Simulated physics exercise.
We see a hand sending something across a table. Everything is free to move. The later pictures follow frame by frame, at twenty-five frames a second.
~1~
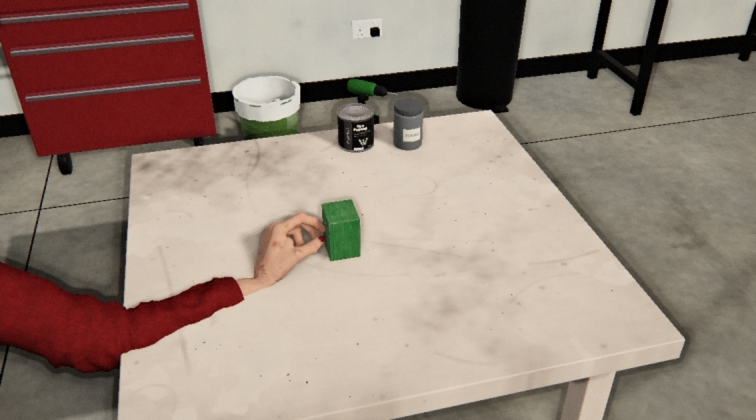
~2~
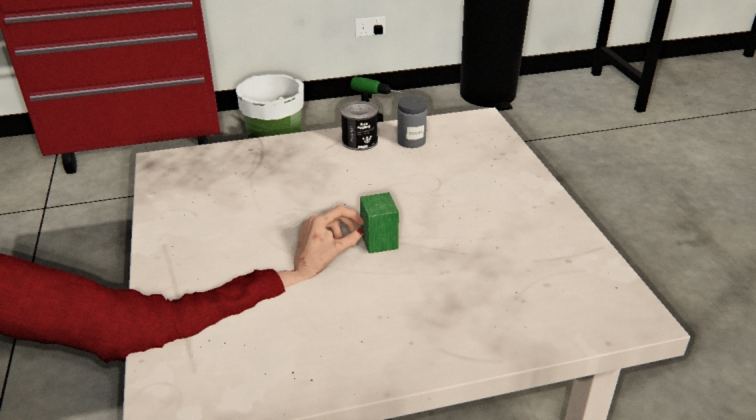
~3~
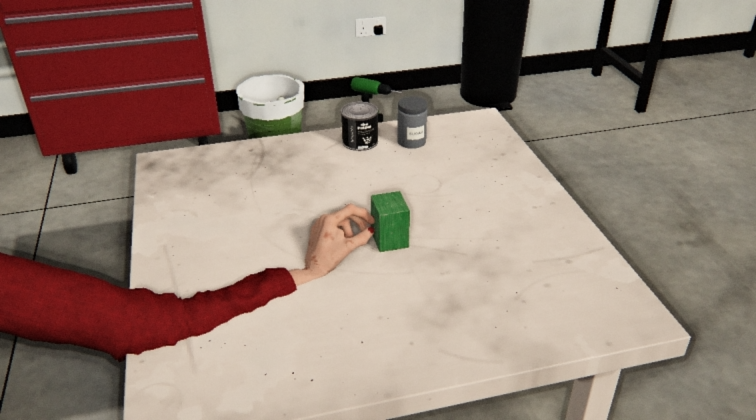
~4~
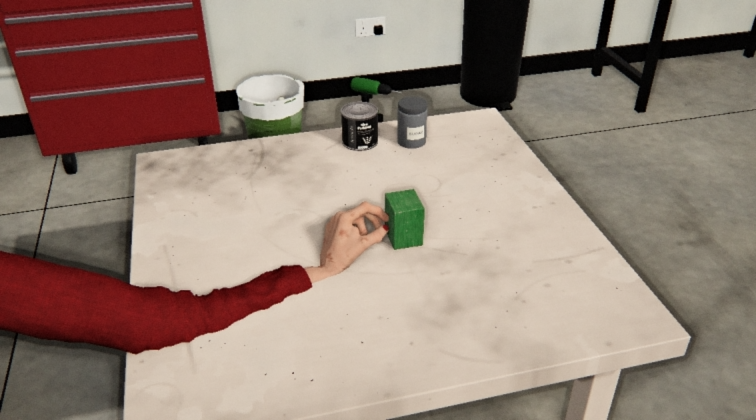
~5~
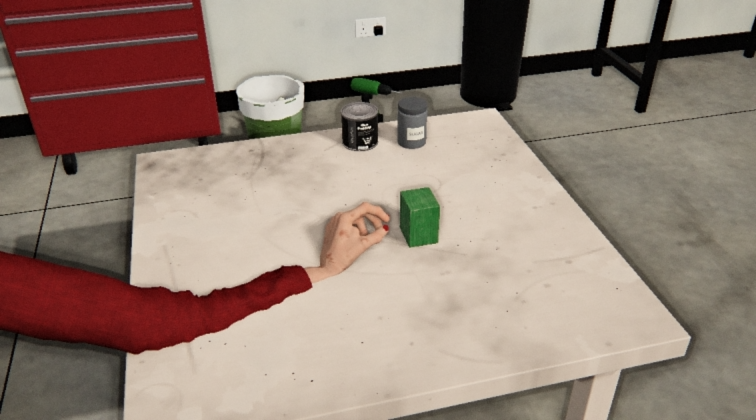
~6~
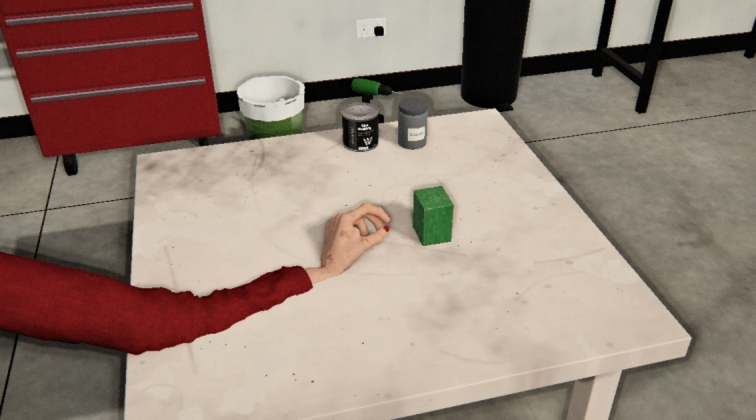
Green block sliding right across a pale table, pushed by a hand in a red sleeve, then moving away from the fingers.
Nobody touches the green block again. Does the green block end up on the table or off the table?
The green block is still on the table.
Then, 0.10 s on from there, green block shifted about its own width near (454, 212).
Then, 0.30 s on from there, green block shifted well along near (462, 211).
In the end, moved from the start, green block. At the end, from the last picture's camera, green block near (462, 211).
